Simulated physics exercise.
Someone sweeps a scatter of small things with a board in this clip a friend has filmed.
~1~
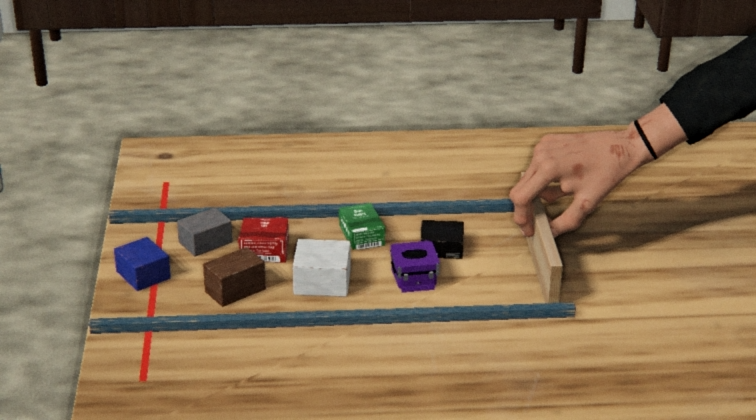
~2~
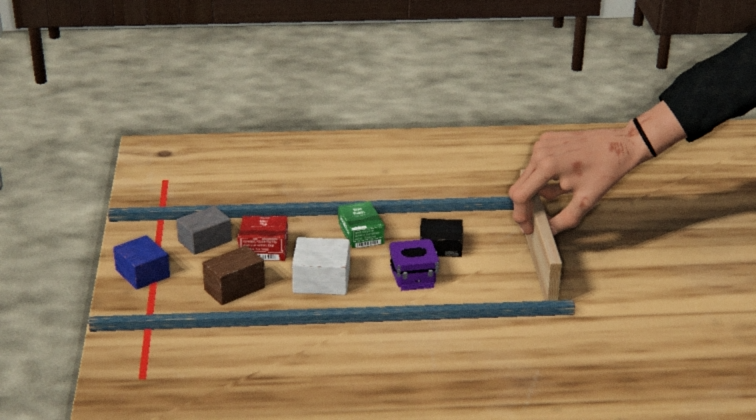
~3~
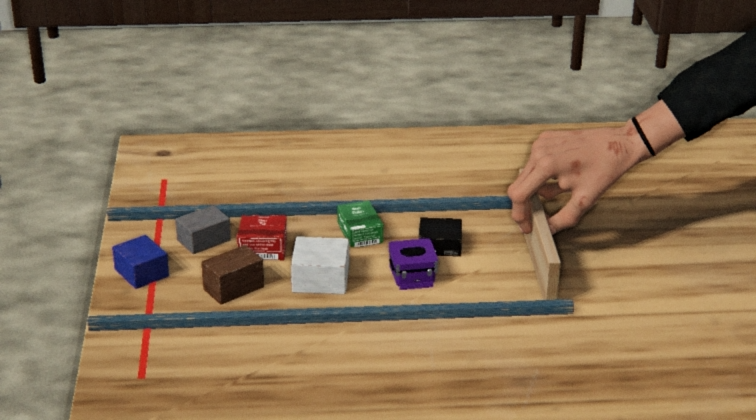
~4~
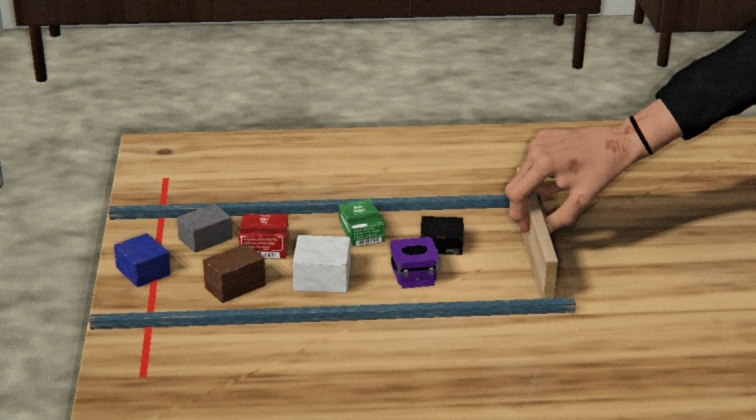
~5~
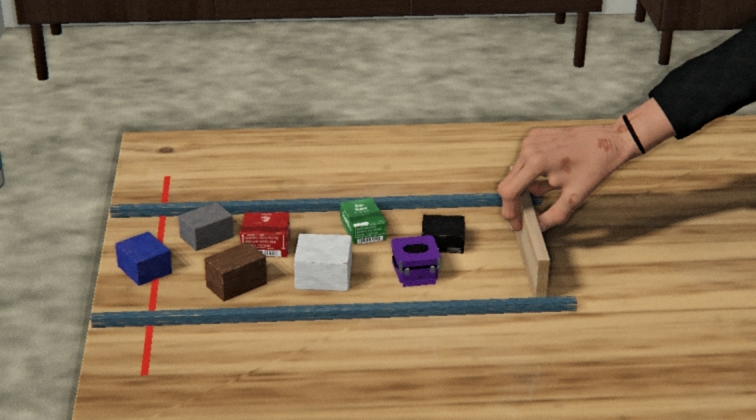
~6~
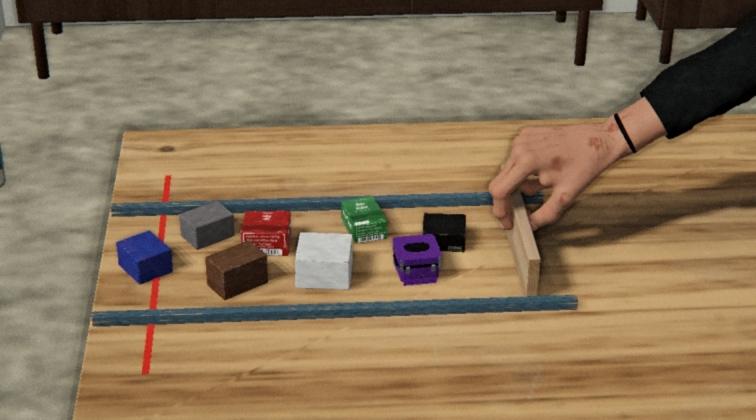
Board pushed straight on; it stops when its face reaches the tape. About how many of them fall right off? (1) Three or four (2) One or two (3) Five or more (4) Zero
Option 3: Five or more.
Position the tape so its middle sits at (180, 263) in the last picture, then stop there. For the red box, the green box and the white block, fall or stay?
Well, the red box sits tight, the green box sits tight, and the white block sits tight.
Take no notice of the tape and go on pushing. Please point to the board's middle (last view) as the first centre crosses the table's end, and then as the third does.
Pixels, in order: Around (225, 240), around (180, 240).
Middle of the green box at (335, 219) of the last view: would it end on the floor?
Placed like that, the green box is fine.
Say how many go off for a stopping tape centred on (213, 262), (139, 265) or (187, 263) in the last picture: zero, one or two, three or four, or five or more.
Falls: 1 or 2; five or more; one to two.
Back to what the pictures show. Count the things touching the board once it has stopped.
3 in contact.
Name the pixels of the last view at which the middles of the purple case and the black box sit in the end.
Positions - first (135, 268), then (137, 247).
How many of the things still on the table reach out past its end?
Answer: 0.
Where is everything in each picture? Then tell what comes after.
The first picture shows blue block (142, 264); grey block (205, 232); brown block (235, 277); board (539, 237); tape (156, 271).
The second picture shows grey block (204, 230); purple case (414, 264).
The third picture shows brown block (233, 274); board (538, 234).
The fourth picture shows blue block (142, 260); green box (362, 222).
The fifth picture shows grey block (206, 227); red box (265, 235).
The sixth picture shows blue block (145, 257); grey block (207, 225); brown block (237, 270); board (518, 230); tape (158, 264).
Soon after, none off yet; blue block at rest near (145, 257); grey block at rest near (207, 225); brown block at rest near (237, 270).
After that, none off yet; blue block at rest near (145, 257); grey block at rest near (206, 225); brown block displaced about its own width near (188, 272).
And then, none off yet; blue block displaced about its own width near (109, 250); grey block displaced about its own width near (150, 222); brown block displaced well along near (95, 274).
In the end, the number that fall off is five or more; gone, white block, red box, brown block, grey block and blue block.
